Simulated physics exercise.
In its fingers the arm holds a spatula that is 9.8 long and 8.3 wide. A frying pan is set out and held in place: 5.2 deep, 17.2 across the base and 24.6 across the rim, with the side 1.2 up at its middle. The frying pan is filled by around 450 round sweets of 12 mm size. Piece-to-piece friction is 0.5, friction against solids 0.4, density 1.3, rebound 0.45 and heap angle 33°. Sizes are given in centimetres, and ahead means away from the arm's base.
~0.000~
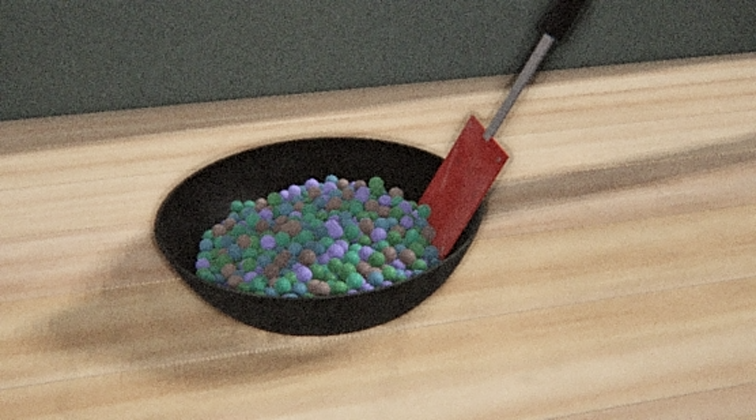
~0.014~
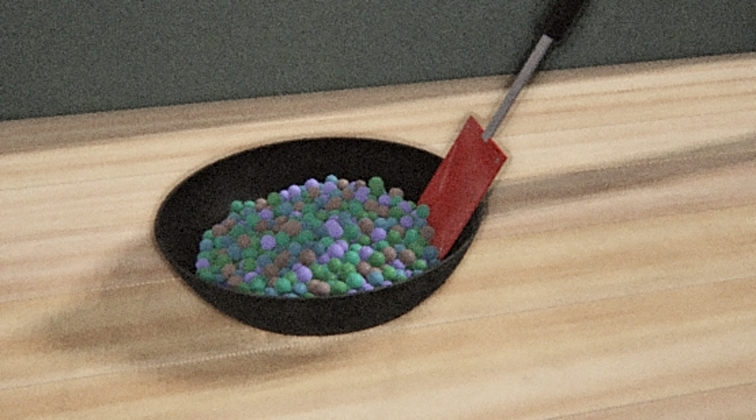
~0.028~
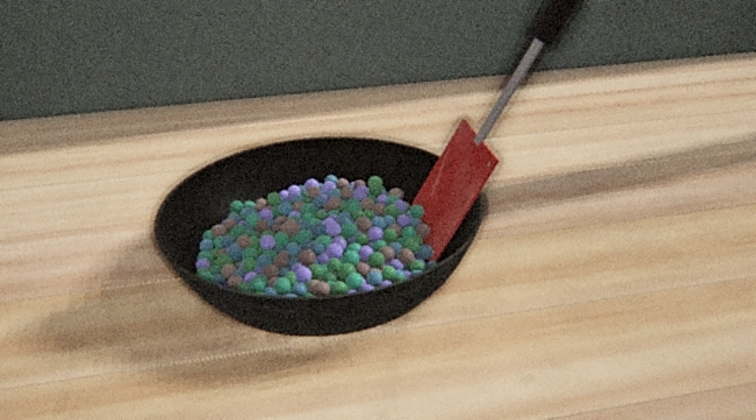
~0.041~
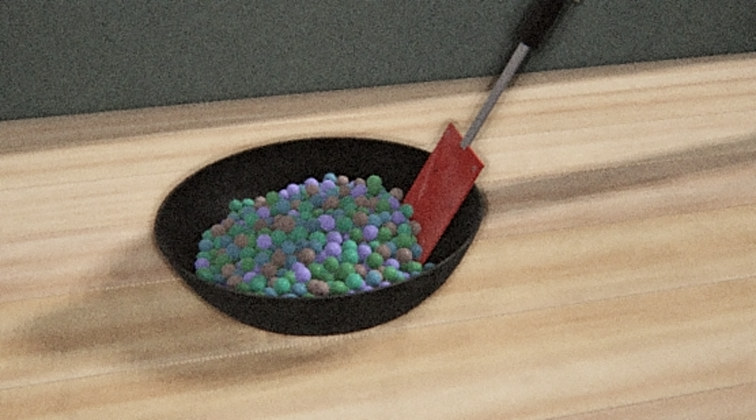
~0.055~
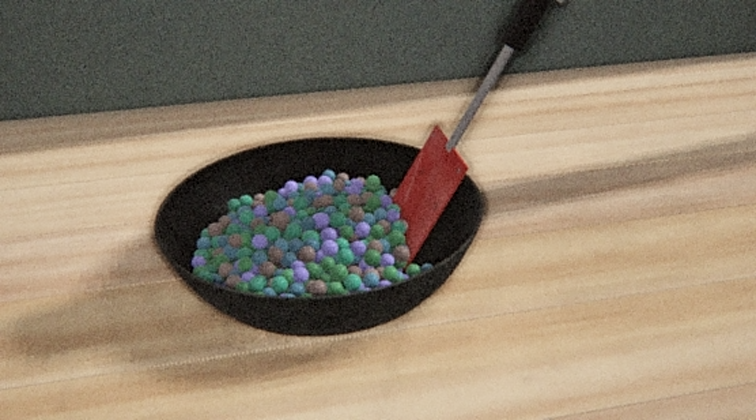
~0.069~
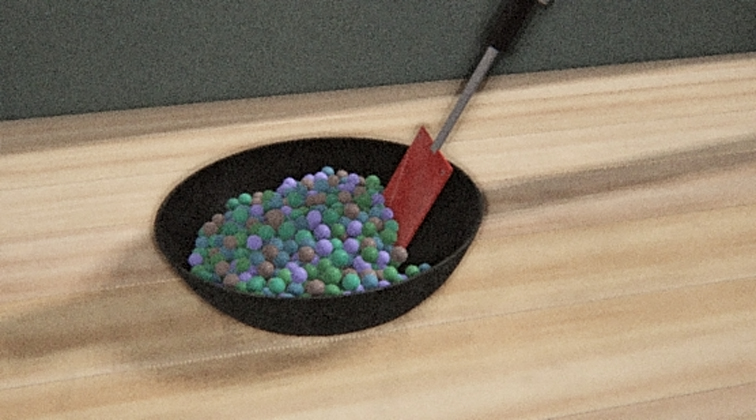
A red spatula standing in a black frying pan of small coloured balls, sliding left and pushing the heap slightly leftward.
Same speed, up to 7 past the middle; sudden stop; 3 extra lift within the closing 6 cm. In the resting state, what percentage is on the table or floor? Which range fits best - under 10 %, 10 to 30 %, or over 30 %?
The range that fits: 10 to 30 %.
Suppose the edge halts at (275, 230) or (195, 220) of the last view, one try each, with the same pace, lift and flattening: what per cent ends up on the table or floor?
About 0 and 30 per cent.
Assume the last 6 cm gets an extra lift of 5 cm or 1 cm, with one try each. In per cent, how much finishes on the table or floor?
Result, in order: Approx. 15 % and 15 %.
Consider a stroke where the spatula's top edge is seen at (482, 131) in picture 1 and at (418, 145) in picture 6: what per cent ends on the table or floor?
20 %.
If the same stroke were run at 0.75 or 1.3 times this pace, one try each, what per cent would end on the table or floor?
Some 10 and 20 per cent.
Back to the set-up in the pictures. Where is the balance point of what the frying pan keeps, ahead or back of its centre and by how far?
Roughly 4.0 centimetres ahead.
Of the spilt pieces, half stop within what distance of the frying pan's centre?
Some 26 centimetres.
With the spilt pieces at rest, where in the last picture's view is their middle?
Centre of the spill: Approx. (21, 289).
After 0.11 s, sloping 60°, highest piece 6 above the table; 450 in the frying pan.
After 0.16 s, sloping 60°, highest piece 7 above the table; 450 in the frying pan.
After 0.38 s, sloping 60°, highest piece 11 above the table; 382 in the frying pan, 52 on the table or floor, 16 on the blade or in flight.
After 1.43 s, sloping 60°, highest piece 5 above the table; 381 in the frying pan, 69 on the table or floor.
At rest, 381 in the frying pan, 69 on the table or floor. That is 15 % on the table or floor.
